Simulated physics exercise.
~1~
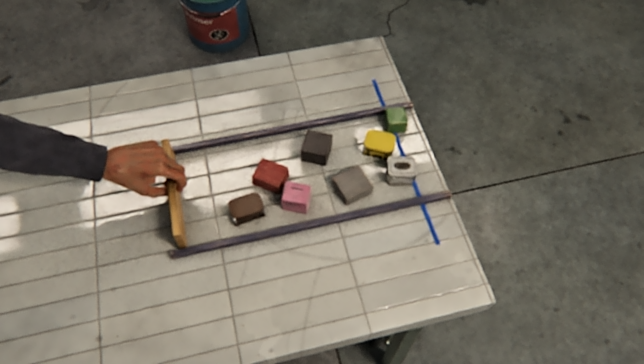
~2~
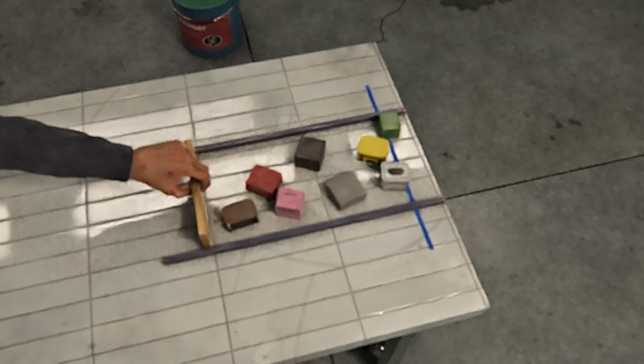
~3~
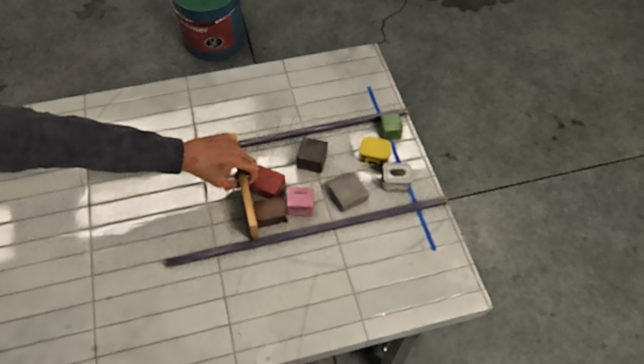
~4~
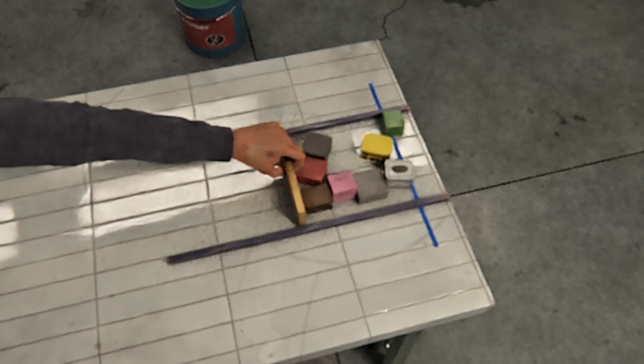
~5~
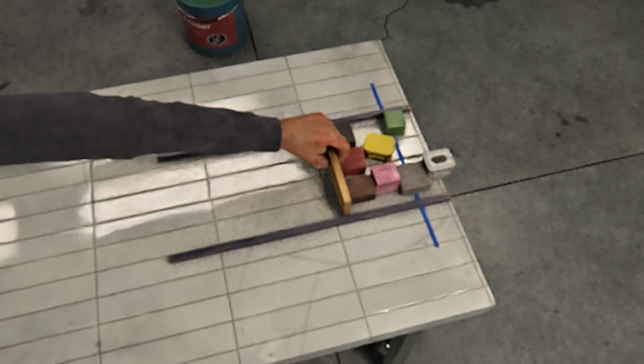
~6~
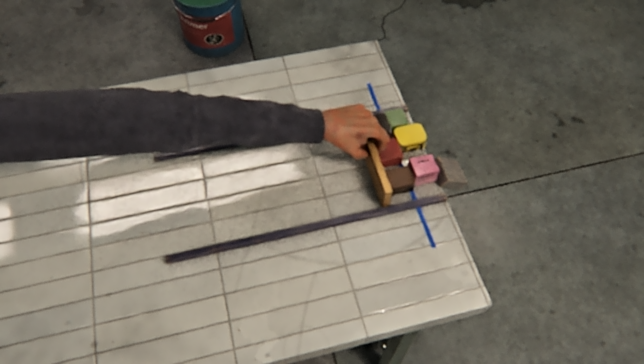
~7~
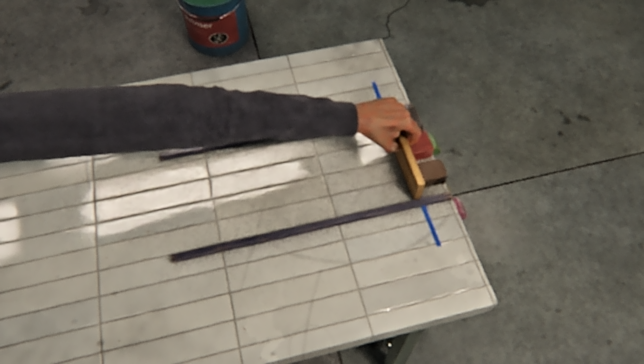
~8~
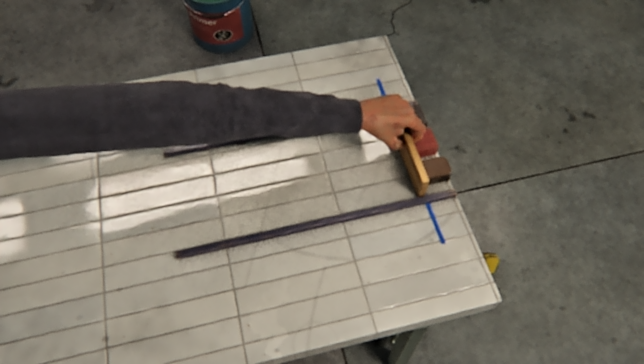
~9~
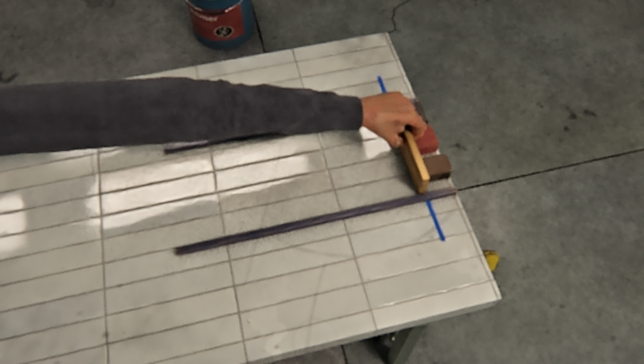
A hand pushes a board rightward, sweeping small blocks past blue tape until most fall off the table.
